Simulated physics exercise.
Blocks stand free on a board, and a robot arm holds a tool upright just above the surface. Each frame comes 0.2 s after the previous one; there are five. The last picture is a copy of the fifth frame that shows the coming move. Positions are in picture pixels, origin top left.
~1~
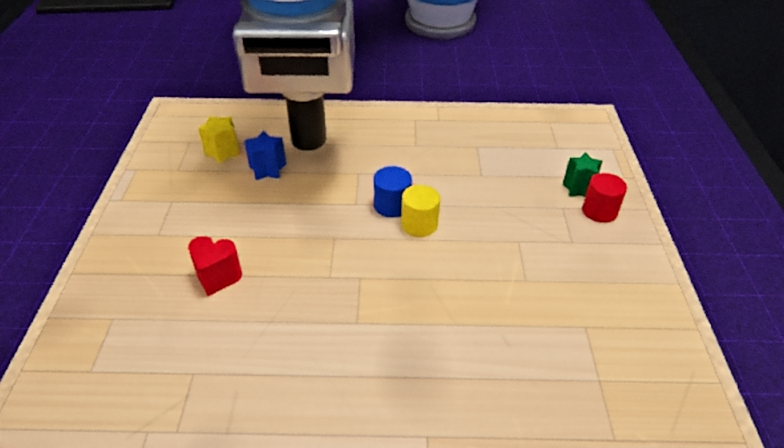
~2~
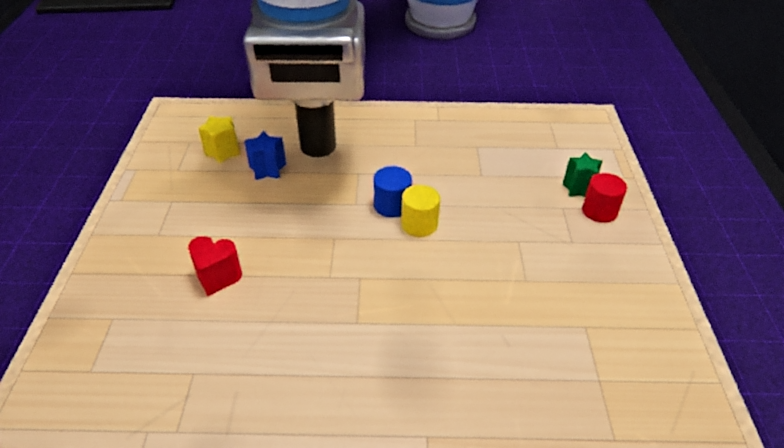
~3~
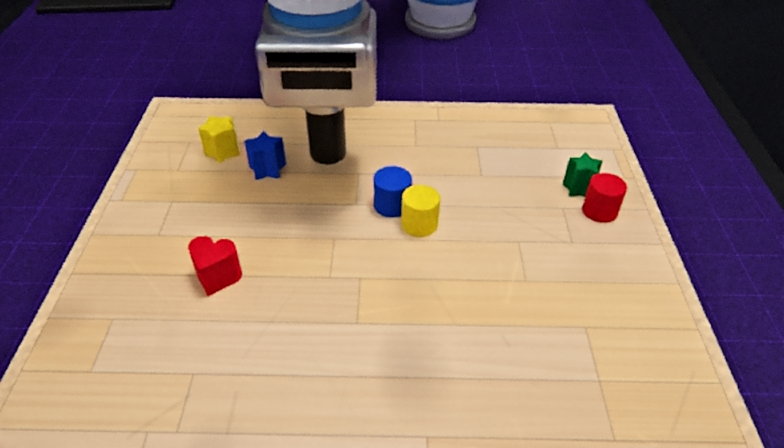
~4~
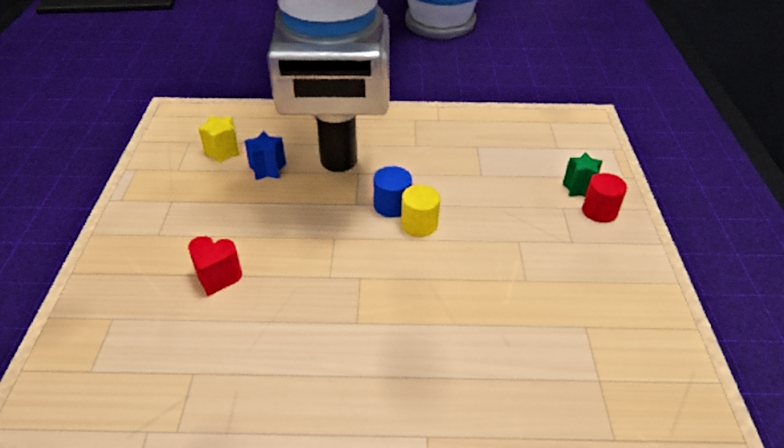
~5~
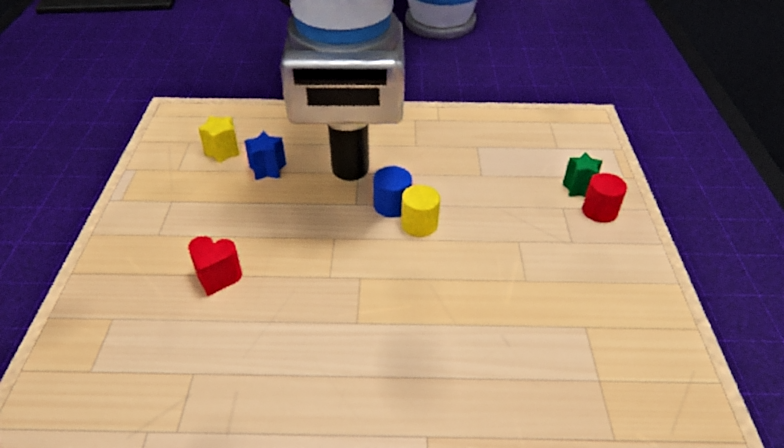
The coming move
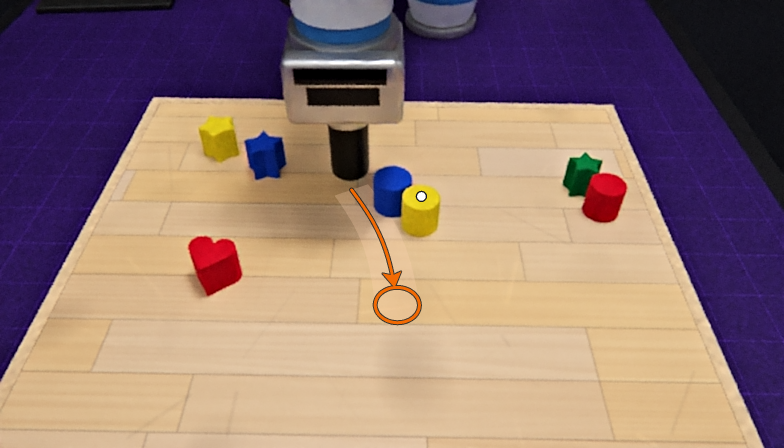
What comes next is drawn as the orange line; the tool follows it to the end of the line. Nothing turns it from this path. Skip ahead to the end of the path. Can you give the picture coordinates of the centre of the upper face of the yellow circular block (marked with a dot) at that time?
Just about (446, 201).
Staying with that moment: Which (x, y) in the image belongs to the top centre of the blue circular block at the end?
The top centre is at (411, 187).
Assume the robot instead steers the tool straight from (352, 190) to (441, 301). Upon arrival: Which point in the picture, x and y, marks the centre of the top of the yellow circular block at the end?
The middle of its top is at (452, 202).
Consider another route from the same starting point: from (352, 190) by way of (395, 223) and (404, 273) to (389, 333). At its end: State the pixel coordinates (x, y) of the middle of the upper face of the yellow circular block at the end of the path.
Somewhere near (466, 208).
Drawn move, from (352, 190) via (382, 240), ending at (397, 305); the dot is on the yellow circular block.
What follows on the original path. One third of the way, tool at (373, 202); blue circular block at (411, 187); yellow circular block at (445, 201).
Two thirds of the way, tool at (389, 240); blue circular block at (411, 187); yellow circular block at (446, 201).
At the end, tool at (398, 285); blue circular block at (411, 187); yellow circular block at (446, 201).
